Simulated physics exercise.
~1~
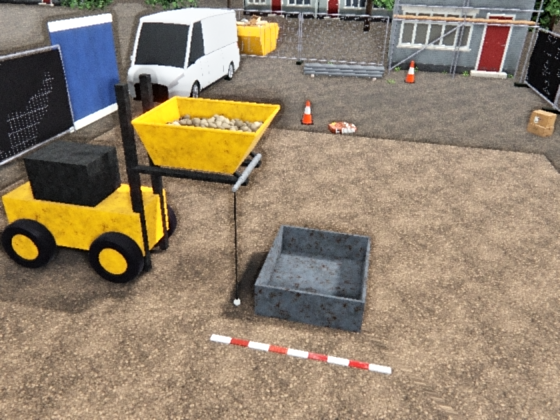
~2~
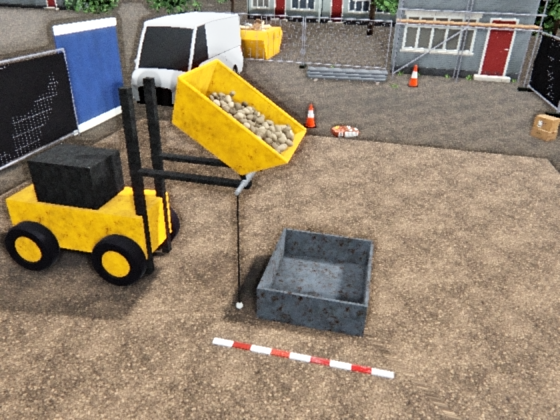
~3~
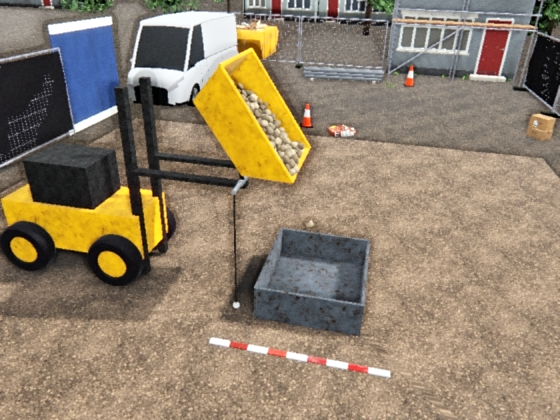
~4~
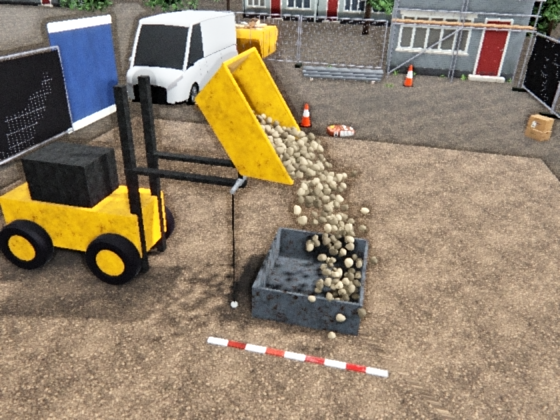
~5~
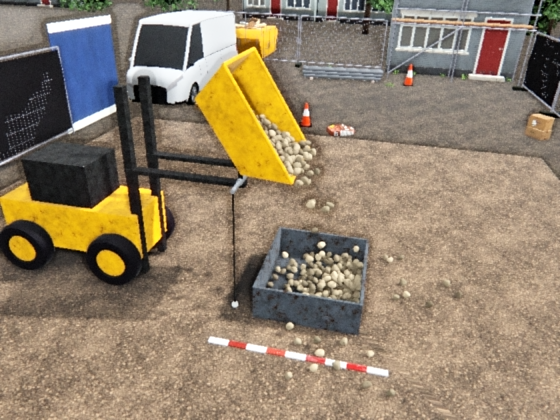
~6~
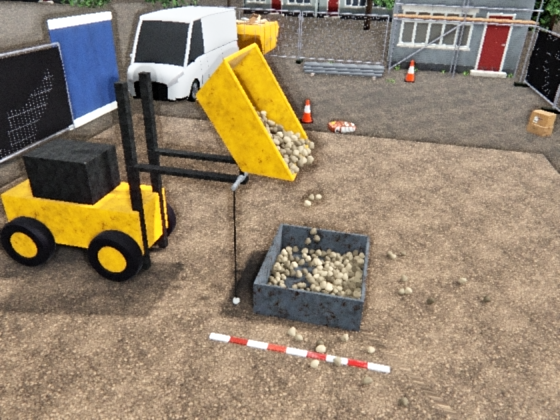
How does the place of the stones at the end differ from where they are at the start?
At the start the stones are all up in the raised yellow skip. By the end they are spread lower and further right, with many in the grey bin, many still in the tilted skip and a few on the ground.
